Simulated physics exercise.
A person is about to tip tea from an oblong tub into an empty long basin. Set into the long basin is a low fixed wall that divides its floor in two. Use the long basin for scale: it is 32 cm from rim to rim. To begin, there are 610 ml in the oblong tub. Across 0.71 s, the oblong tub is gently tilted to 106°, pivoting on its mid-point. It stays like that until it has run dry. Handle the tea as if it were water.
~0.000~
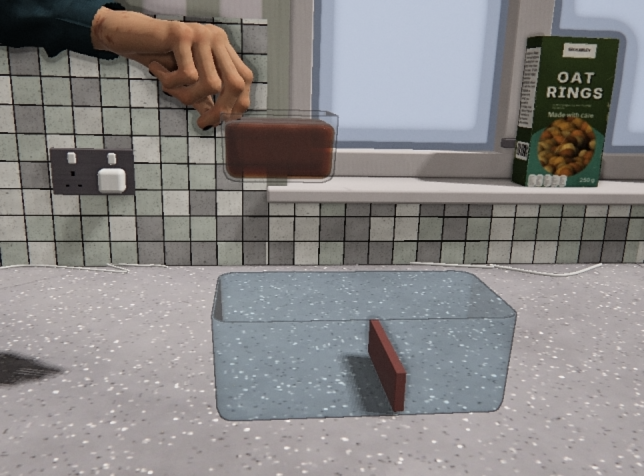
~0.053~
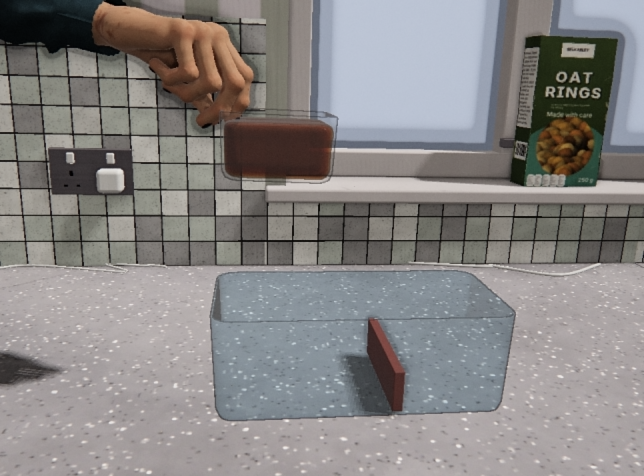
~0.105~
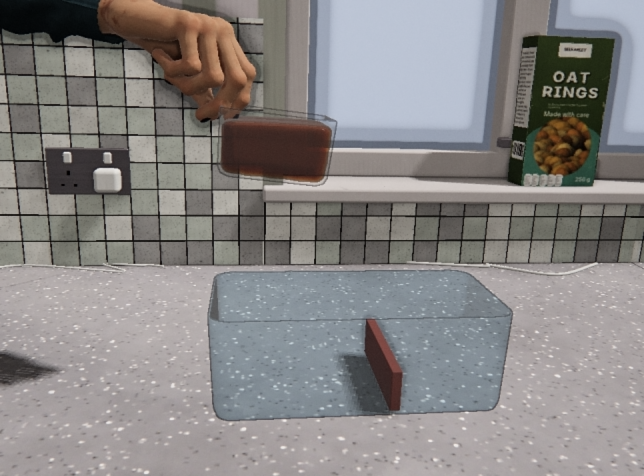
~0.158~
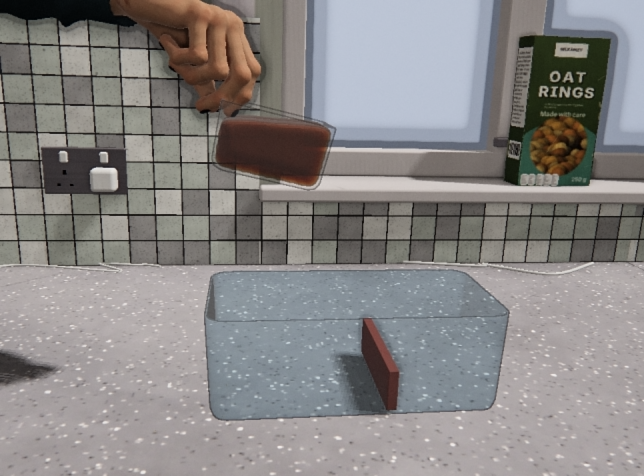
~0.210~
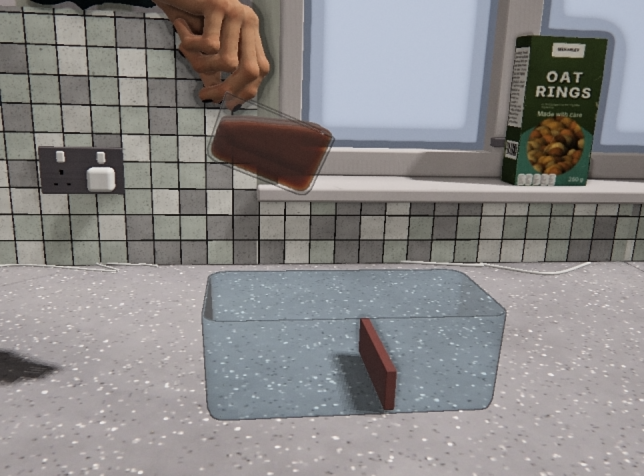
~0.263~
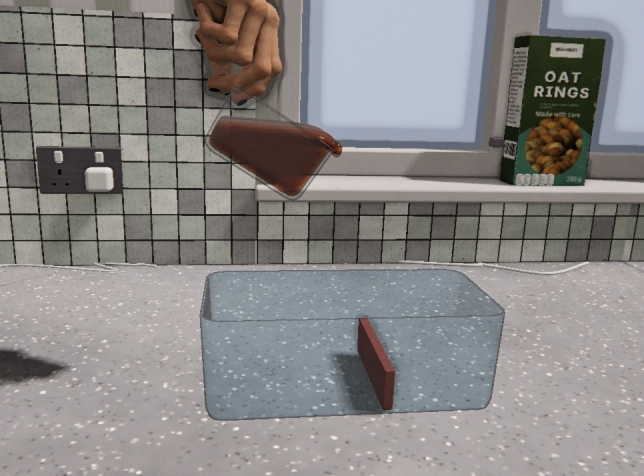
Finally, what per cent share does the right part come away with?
Roughly 50 per cent.
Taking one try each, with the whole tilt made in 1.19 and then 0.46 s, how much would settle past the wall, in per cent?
60 and 30 %.
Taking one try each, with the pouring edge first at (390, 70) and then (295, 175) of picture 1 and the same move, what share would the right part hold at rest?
Some 85 and 5 per cent, in that order.
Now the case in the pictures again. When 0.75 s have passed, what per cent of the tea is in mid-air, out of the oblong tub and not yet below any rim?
Some 8 % is up in the air.
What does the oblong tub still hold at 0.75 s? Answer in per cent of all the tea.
Around 4 in a hundred.
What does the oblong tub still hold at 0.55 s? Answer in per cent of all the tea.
Roughly 22 percent.
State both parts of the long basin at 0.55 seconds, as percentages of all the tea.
Lab note: Left near 6 %, right near 22.
By 0.55 s the tilt is 93° and 22 per cent is still to pour, 6 is left of the wall and 23 right of it.
By 0.75 s the tilt is 106° and 4 per cent is still to pour, 36 is left of the wall and 52 right of it.
By 0.97 s the tilt is 106° and 0 per cent is still to pour, 47 is left of the wall and 50 right of it.
By 1.21 s the tilt is 106° and 0 per cent is still to pour, 48 is left of the wall and 50 right of it.
At rest 48 per cent lies left of the wall, 50 right of it and 2 outside.
